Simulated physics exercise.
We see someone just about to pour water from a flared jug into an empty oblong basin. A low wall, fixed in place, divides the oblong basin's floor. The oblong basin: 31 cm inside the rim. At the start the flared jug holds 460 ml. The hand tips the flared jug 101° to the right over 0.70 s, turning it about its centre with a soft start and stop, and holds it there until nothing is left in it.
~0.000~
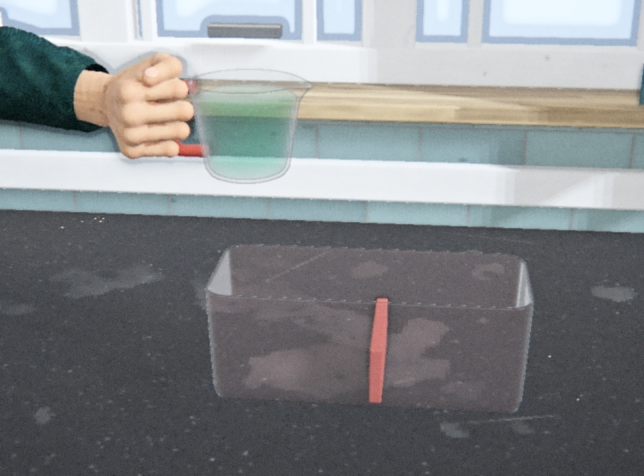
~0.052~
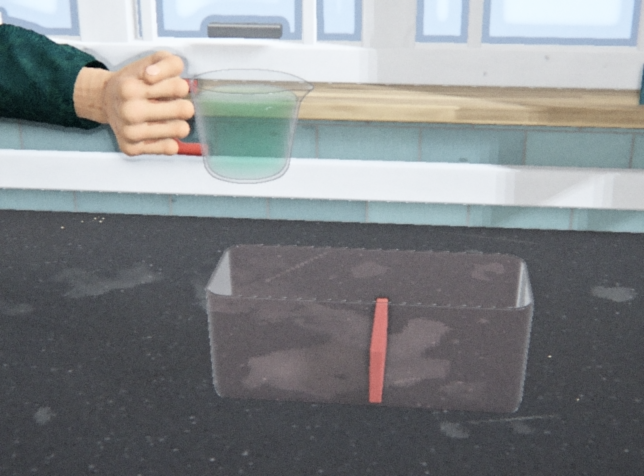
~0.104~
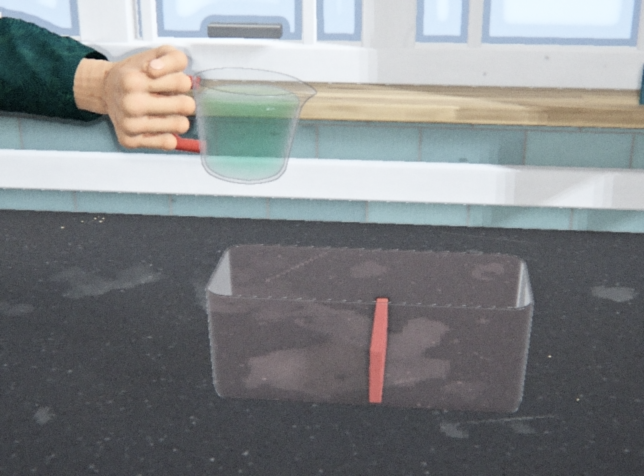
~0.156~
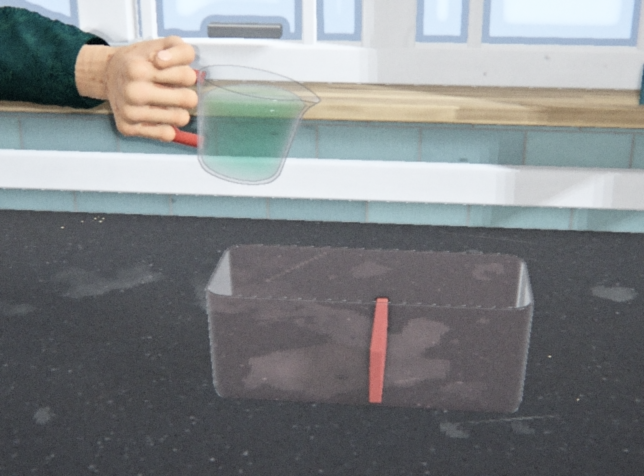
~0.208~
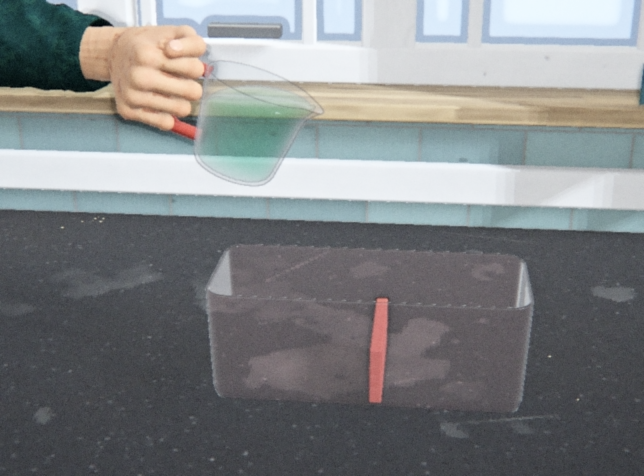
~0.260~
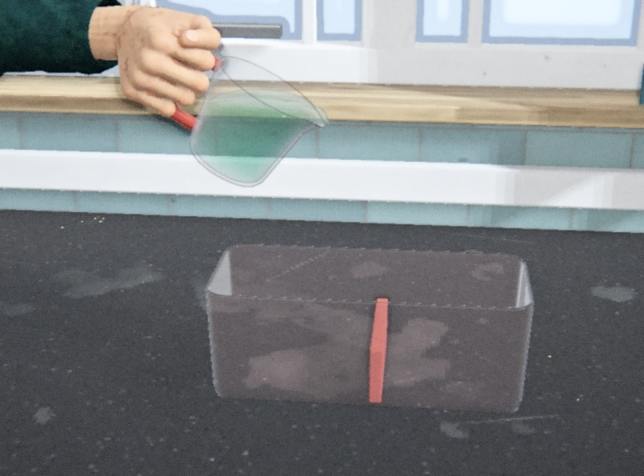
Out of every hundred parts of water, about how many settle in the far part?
About 28 out of 100.
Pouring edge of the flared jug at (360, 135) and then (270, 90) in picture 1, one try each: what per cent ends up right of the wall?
The first try gives 85 percent and the second 5 percent.
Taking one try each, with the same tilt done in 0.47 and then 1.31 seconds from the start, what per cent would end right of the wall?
20 and 45 %.
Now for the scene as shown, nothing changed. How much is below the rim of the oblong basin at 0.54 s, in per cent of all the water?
At that time the basin holds about 22 per cent of the liquid.
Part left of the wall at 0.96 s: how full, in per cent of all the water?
Roughly 70 percent.
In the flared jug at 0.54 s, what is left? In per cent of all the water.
Roughly 44 percent.
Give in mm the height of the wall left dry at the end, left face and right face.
Near 42 mm for the left and near 52 mm for the right.
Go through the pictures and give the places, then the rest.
In the first frame, it leans 0°; its right rim is at (313, 85); the water meets the walls at (197, 93) and (299, 95); the oblong basin's rim runs from (217, 270) to (528, 283); the wall's top is at (379, 325).
In the second frame, it leans 1°; its right rim is at (314, 86); the water meets the walls at (198, 93) and (300, 96).
In the third frame, it leans 5°; its right rim is at (317, 91); the water meets the walls at (200, 91) and (302, 97).
In the fourth frame, it leans 12°; its right rim is at (321, 100); the water meets the walls at (203, 92) and (308, 100).
In the fifth frame, it leans 20°; its right rim is at (324, 111); the water meets the walls at (206, 96) and (316, 104).
In the sixth frame, it leans 31°; its right rim is at (326, 125); the water meets the walls at (207, 101) and (314, 112); 2 per cent is over the edge.
Then, 0.54 s in, the tilt is 89° and 44 per cent is still to pour, 8 is left of the wall and 14 right of it.
Then, 0.75 s in, the tilt is 101° and 7 per cent is still to pour, 55 is left of the wall and 27 right of it.
Then, 0.96 s in, the tilt is 101° and 0 per cent is still to pour, 69 is left of the wall and 28 right of it.
Then, 1.20 s in, the tilt is 101° and 0 per cent is still to pour, 70 is left of the wall and 28 right of it.
Finally, 70 per cent lies left of the wall, 28 right of it and 2 outside.
